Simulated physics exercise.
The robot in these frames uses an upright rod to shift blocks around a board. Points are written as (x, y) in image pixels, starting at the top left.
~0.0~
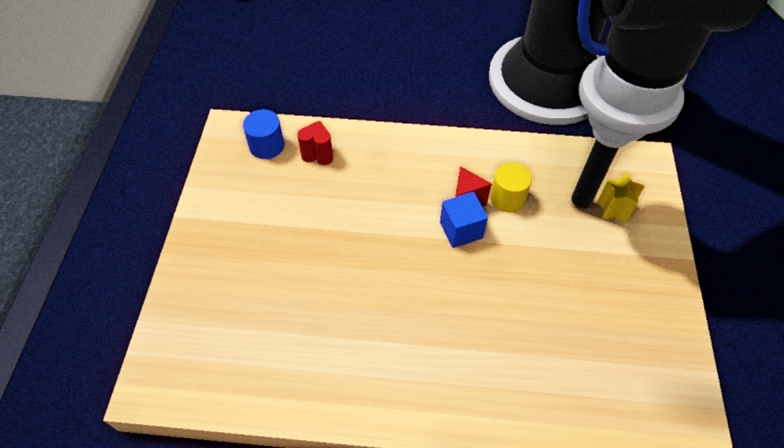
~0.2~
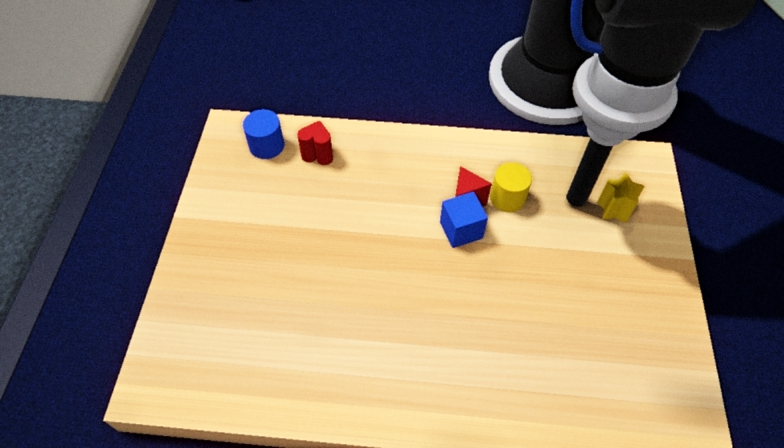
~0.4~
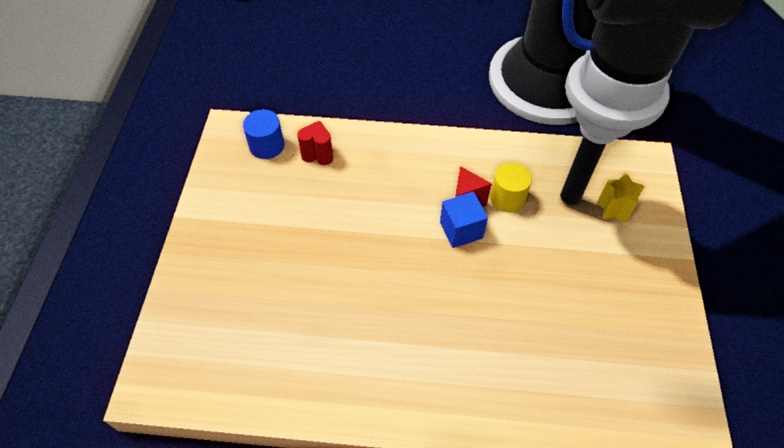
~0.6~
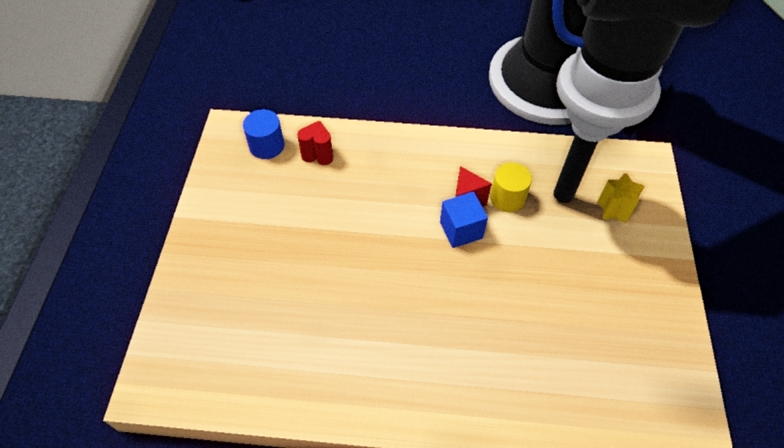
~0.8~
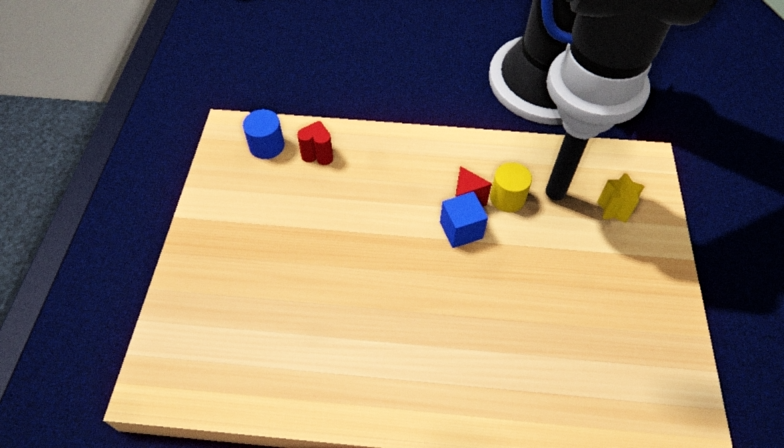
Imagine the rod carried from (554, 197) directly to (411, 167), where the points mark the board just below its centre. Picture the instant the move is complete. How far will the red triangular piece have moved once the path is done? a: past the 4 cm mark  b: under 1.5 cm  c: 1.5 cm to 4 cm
My pick is c.
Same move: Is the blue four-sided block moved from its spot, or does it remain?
By the last moment, the blue four-sided block will have left its place.
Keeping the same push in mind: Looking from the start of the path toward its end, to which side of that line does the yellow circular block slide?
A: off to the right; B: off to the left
My answer is option B.
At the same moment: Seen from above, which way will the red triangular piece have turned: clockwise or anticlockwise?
My answer: Clockwise.
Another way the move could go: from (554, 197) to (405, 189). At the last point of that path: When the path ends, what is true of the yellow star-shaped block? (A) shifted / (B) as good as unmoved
B: As good as unmoved.
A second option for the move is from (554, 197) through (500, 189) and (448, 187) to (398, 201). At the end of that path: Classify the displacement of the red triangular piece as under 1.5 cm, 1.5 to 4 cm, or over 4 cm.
Above 4 cm.
On the path given first. One third of the way, rod at (505, 182); blue four-sided block at (463, 213); red triangular piece at (460, 183), turned 40° clockwise; yellow circular block at (490, 179).
Two thirds of the way, rod at (458, 172); blue four-sided block at (459, 217), turned 20° anticlockwise; red triangular piece at (442, 187), turned 25° clockwise; yellow circular block at (472, 180).
At the end, rod at (411, 162); blue four-sided block at (459, 217), turned 20° anticlockwise; red triangular piece at (442, 187), turned 25° clockwise; yellow circular block at (472, 180); yellow star-shaped block in place.
